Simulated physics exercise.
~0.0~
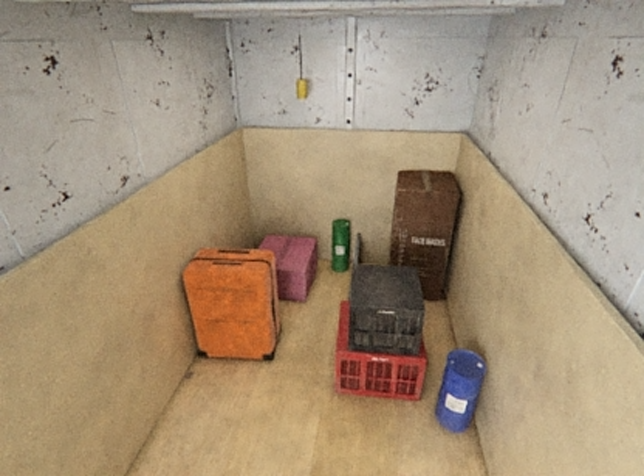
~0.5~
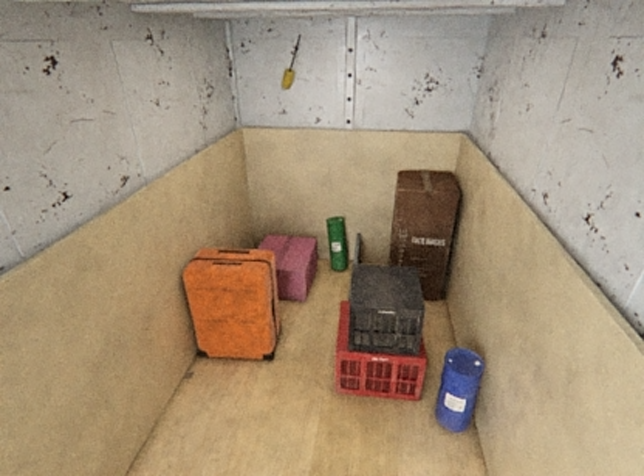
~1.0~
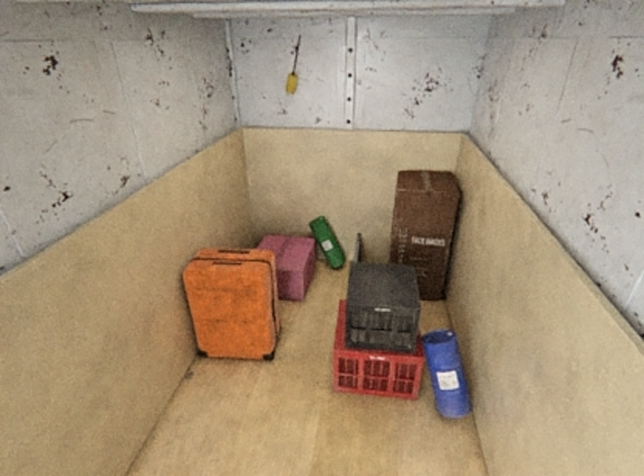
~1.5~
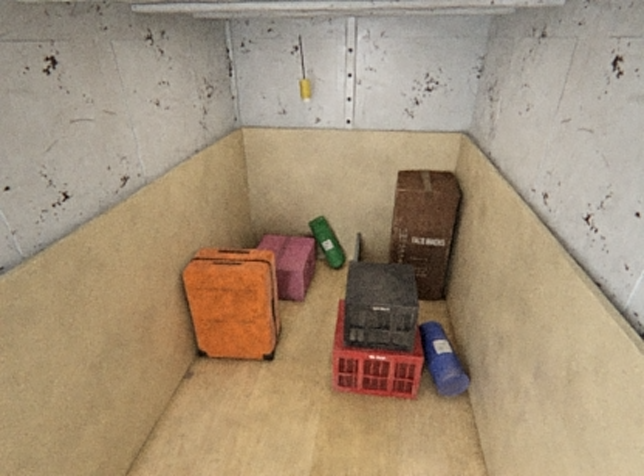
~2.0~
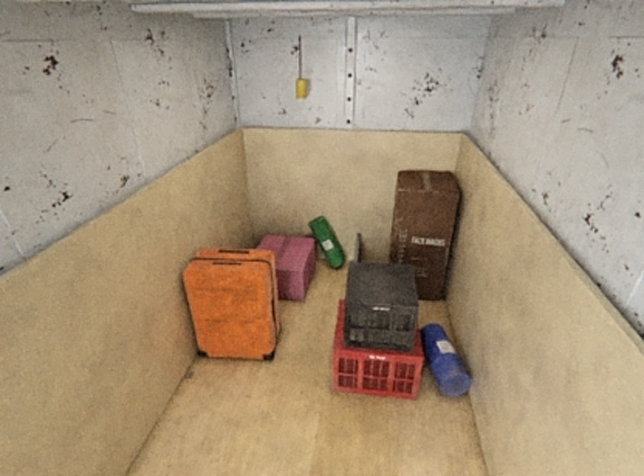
At the start, an orange suitcase, a pink box, a tall brown box, a green canister, a blue canister and a black crate stacked on a red one stand in a van's load bay, beneath a hanging yellow lamp. The lamp swings to the left, and the green canister begins to lean. Then the blue canister tilts left against the crates, while the green one tips further toward the pink box. The blue canister ends up on its side as the lamp swings back. At the end, it lies beside the red crate, the green canister still leans, and the suitcase and brown box remain in place.
